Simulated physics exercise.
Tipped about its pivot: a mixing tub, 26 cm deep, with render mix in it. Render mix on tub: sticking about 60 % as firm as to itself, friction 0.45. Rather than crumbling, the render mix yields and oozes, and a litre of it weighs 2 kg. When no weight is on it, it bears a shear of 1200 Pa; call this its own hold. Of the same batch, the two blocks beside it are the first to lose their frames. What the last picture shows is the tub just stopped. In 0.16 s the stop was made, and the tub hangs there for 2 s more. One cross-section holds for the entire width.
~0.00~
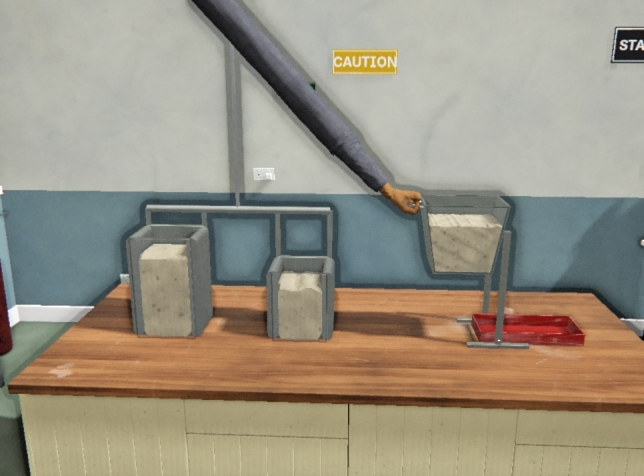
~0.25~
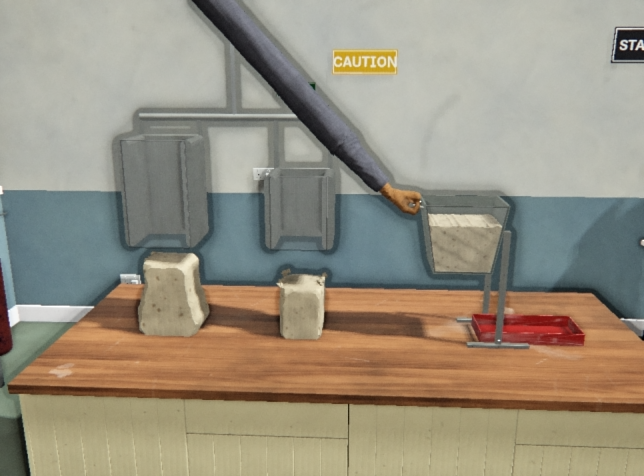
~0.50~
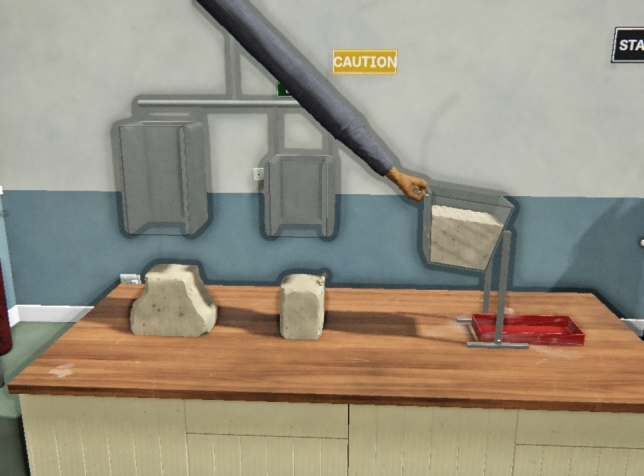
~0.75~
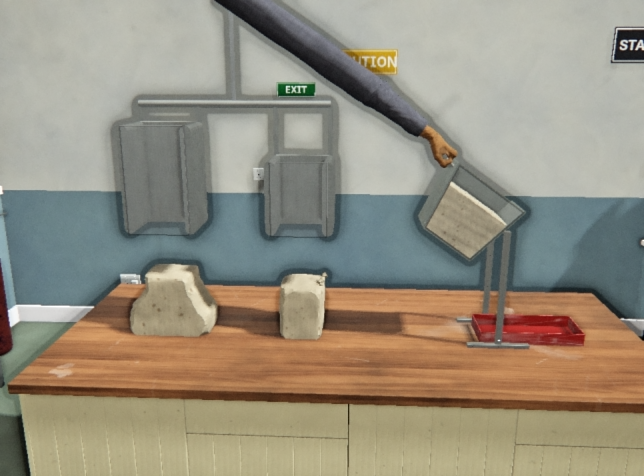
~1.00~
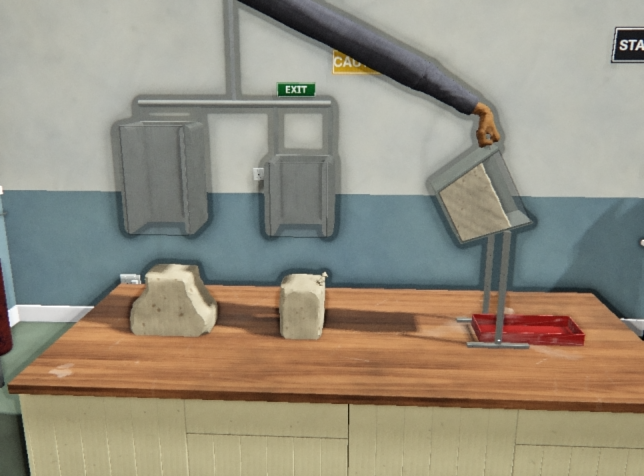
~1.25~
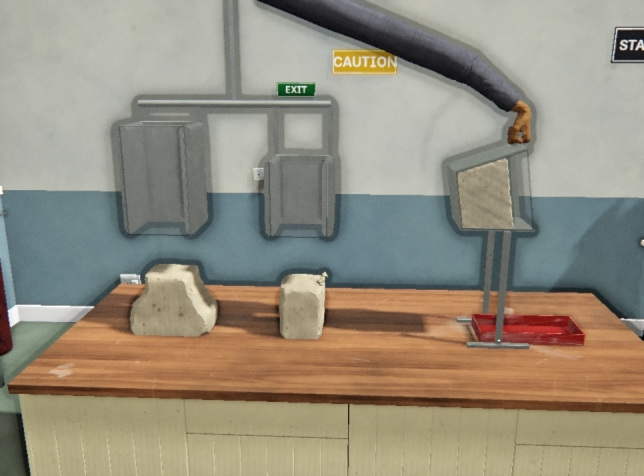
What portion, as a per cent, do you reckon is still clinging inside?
I reckon close to 100 % is still clinging.
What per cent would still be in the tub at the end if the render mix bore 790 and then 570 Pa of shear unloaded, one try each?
In order: Around 100 % and around 70 %.
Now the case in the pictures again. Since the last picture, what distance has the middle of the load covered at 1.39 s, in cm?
0 cm.
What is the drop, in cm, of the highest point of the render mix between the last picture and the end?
About 0 cm.
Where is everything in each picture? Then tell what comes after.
Handle-side rim at (427, 205), tilt 0 degrees; crest of the render mix at (499, 226); block heights 35 cm, 23 cm (left to right), in the first picture.
Handle-side rim at (427, 205), tilt 0 degrees; crest of the render mix at (499, 226); block heights 31 cm, 23 cm (left to right), in the second picture.
Handle-side rim at (433, 194), tilt 9 degrees; crest of the render mix at (437, 215); block heights 26 cm, 23 cm (left to right), in the third picture.
Handle-side rim at (461, 165), tilt 35 degrees; crest of the render mix at (453, 186); block heights 26 cm, 23 cm (left to right), in the fourth picture.
Handle-side rim at (500, 150), tilt 62 degrees; crest of the render mix at (479, 165); block heights 26 cm, 23 cm (left to right), in the fifth picture.
Handle-side rim at (528, 150), tilt 81 degrees; crest of the render mix at (508, 160); block heights 26 cm, 23 cm (left to right), in the sixth picture.
After 1.39 s, the tub is at 81 degrees and holds 100 %.
After 1.56 s, the tub is at 81 degrees and holds 100 %.
After 1.73 s, the tub is at 81 degrees and holds 100 %.
After 1.90 s, the tub is at 81 degrees and holds 100 %.
After 3.25 s, the tub is at 81 degrees and holds 100 %.
